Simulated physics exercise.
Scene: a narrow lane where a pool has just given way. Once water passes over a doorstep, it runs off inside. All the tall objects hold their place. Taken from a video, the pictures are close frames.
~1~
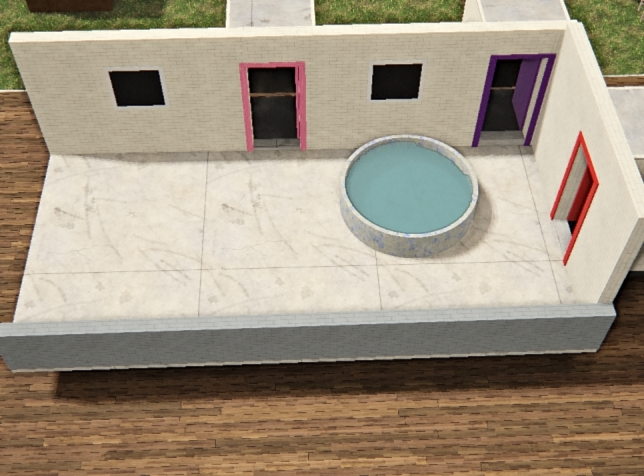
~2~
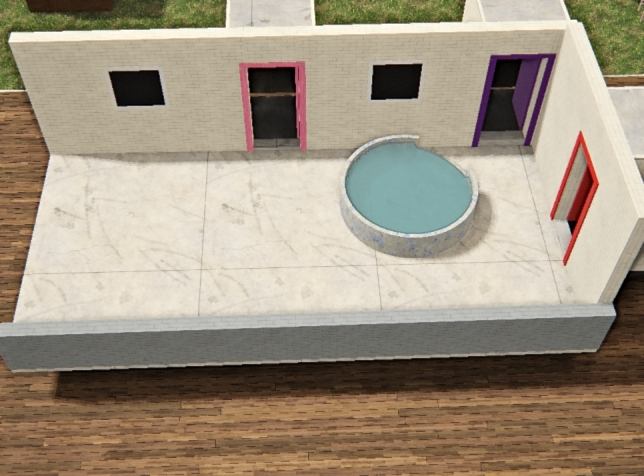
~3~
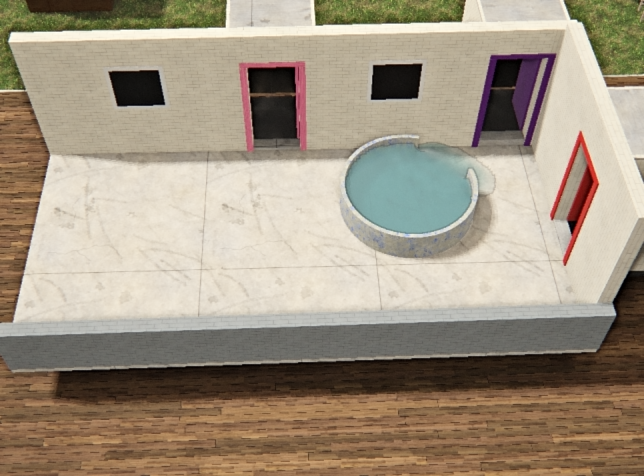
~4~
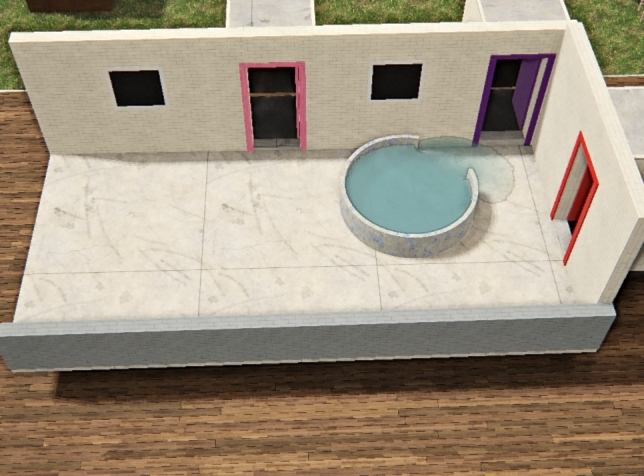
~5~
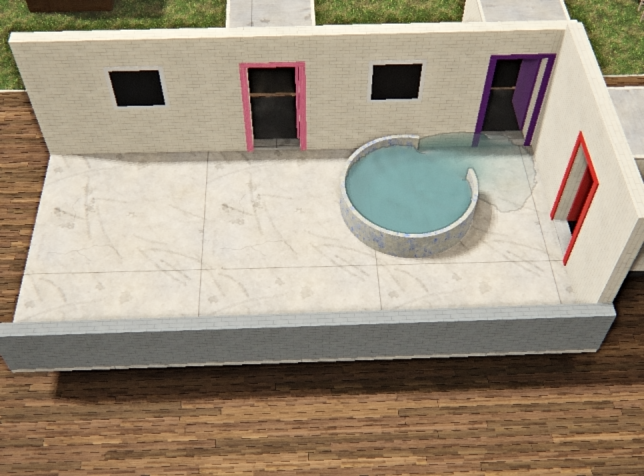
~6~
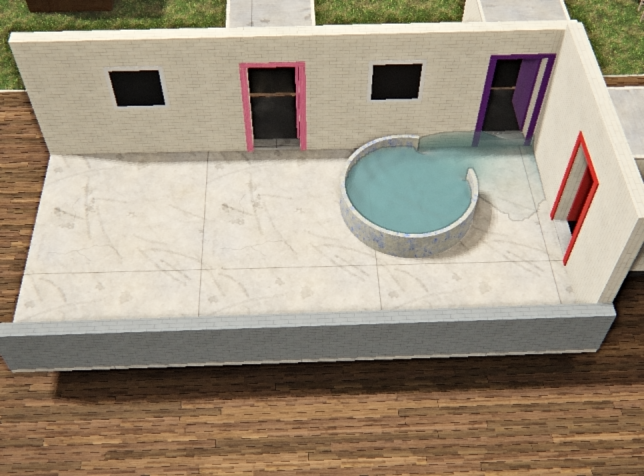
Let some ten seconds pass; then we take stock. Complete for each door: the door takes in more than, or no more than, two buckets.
Completed: The pink door takes in no more than two buckets; the purple door takes in more than two buckets; the red door takes in more than two buckets.
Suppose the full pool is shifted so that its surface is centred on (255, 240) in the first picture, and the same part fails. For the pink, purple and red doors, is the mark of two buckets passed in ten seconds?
Pink door exceeds the threshold, purple door exceeds the threshold, red door exceeds the threshold.
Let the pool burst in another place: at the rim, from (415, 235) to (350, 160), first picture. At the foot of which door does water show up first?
It's the pink door.
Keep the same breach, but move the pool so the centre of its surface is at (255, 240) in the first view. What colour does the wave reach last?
In my view it is the red-painted one.
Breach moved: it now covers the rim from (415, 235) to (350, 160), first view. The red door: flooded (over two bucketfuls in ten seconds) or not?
Going through it, red comes in lower.
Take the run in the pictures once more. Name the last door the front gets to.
That would be the one in pink.
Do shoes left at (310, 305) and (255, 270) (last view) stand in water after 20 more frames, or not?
Point one: Unflooded. Point two: Unflooded.
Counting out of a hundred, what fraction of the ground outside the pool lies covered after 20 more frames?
Near 40 in a hundred.
A moment on, water covers 10 % of the floor; the pink door not reached, the purple door under two buckets in, the red door not reached.
Next, water covers 20 % of the floor; the pink door wet at the sill, nothing in, the purple door over two buckets in, the red door under two buckets in.
Then, water covers 40 % of the floor; the pink door wet at the sill, nothing in, the purple door far over two buckets in, the red door under two buckets in.
Later, water covers 60 % of the floor; the pink door wet at the sill, nothing in, the purple door far over two buckets in, the red door over two buckets in.
In the end, water covers 95 % of the floor; the pink door wet at the sill, nothing in, the purple door far over two buckets in, the red door over two buckets in.
